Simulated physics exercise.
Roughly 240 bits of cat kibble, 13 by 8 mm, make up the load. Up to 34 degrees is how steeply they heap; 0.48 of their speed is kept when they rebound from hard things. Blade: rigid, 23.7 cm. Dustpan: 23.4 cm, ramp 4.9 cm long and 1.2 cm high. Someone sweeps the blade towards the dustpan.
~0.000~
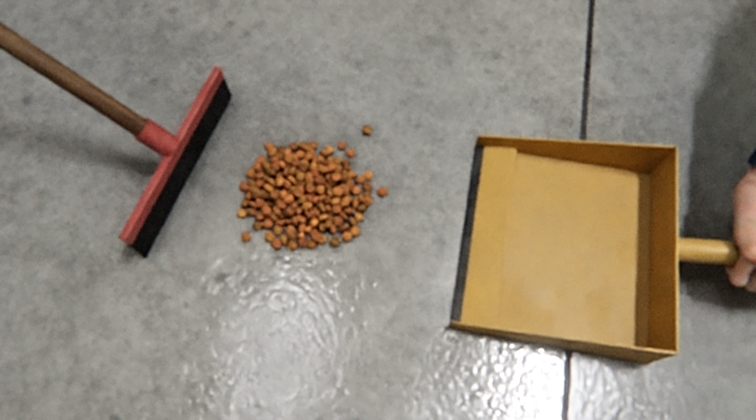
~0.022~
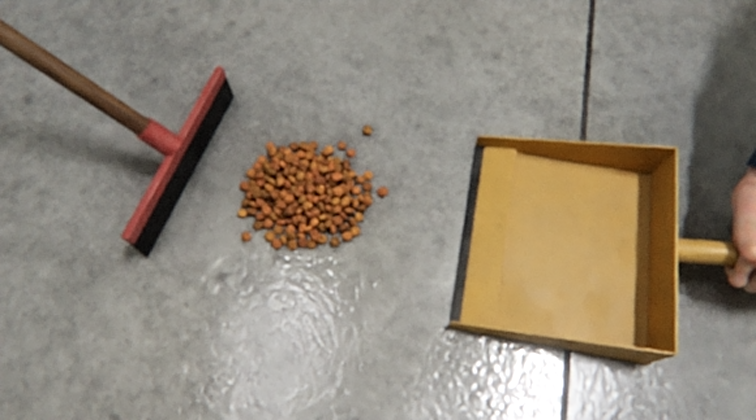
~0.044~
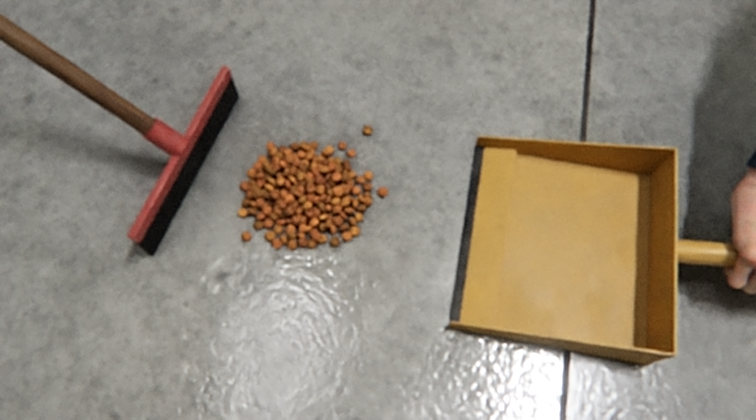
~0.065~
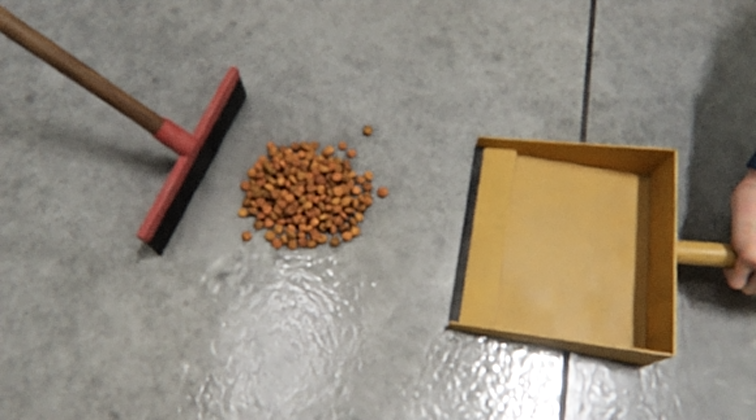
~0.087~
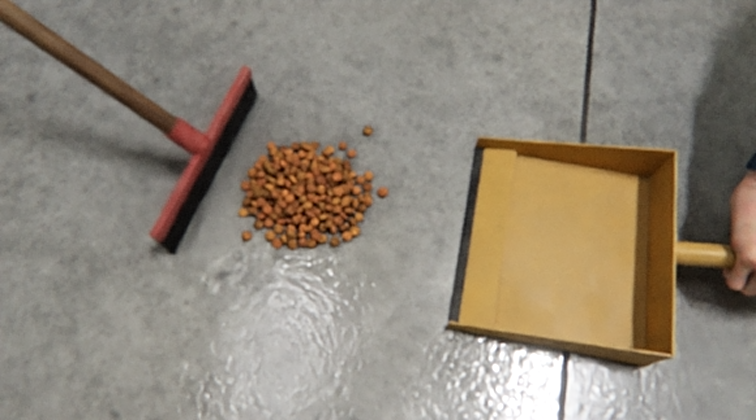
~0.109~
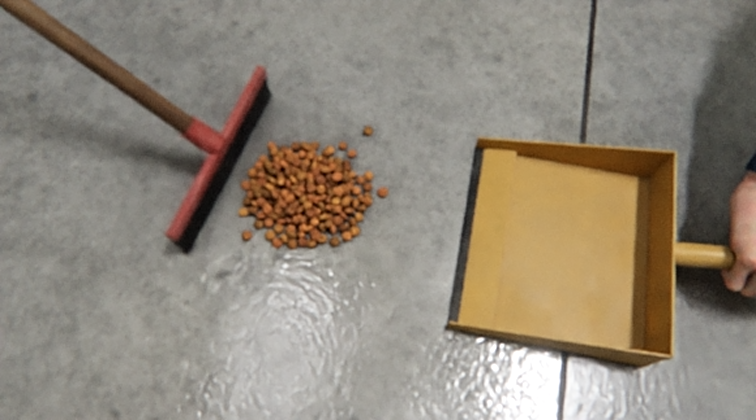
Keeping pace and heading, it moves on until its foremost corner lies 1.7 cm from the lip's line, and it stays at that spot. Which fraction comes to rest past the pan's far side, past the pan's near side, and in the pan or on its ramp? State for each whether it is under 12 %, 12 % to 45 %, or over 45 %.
In the end far side: Low. Near side: Low. Pan: Medium.
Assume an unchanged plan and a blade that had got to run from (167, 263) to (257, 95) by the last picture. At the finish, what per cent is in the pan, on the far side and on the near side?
Final per cent - pan 40, far 0, near 20.
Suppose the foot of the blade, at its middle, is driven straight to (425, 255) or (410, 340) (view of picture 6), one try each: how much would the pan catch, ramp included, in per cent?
Some 45 per cent on the first try, 30 per cent on the second.
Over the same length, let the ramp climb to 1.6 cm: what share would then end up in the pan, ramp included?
30 per cent.
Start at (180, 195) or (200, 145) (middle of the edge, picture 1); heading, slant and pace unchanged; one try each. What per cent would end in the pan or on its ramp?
Close to 40 in a hundred, then close to 25 in a hundred.
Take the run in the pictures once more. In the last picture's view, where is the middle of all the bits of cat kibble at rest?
Centre at rest: Approx. (460, 209) px.
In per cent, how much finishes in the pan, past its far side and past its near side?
Result in %: Far side 5, near side 0, pan 30.
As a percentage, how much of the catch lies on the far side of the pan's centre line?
Close to 80 %.
After 0.28 s, middle of the blade 16 cm from the lip; 0 % over the lip, far side 0 %, near side 0 %.
After 0.39 s, middle of the blade 7 cm from the lip; 0 % over the lip, far side 5 %, near side 0 %.
After 0.63 s, middle of the blade 4 cm from the lip; 30 % over the lip, far side 5 %, near side 0 %.
By 1.3 s all is still; far side 5 %, near side 0 %, pan 30 %, in front of the lip or behind the blade 65 %.
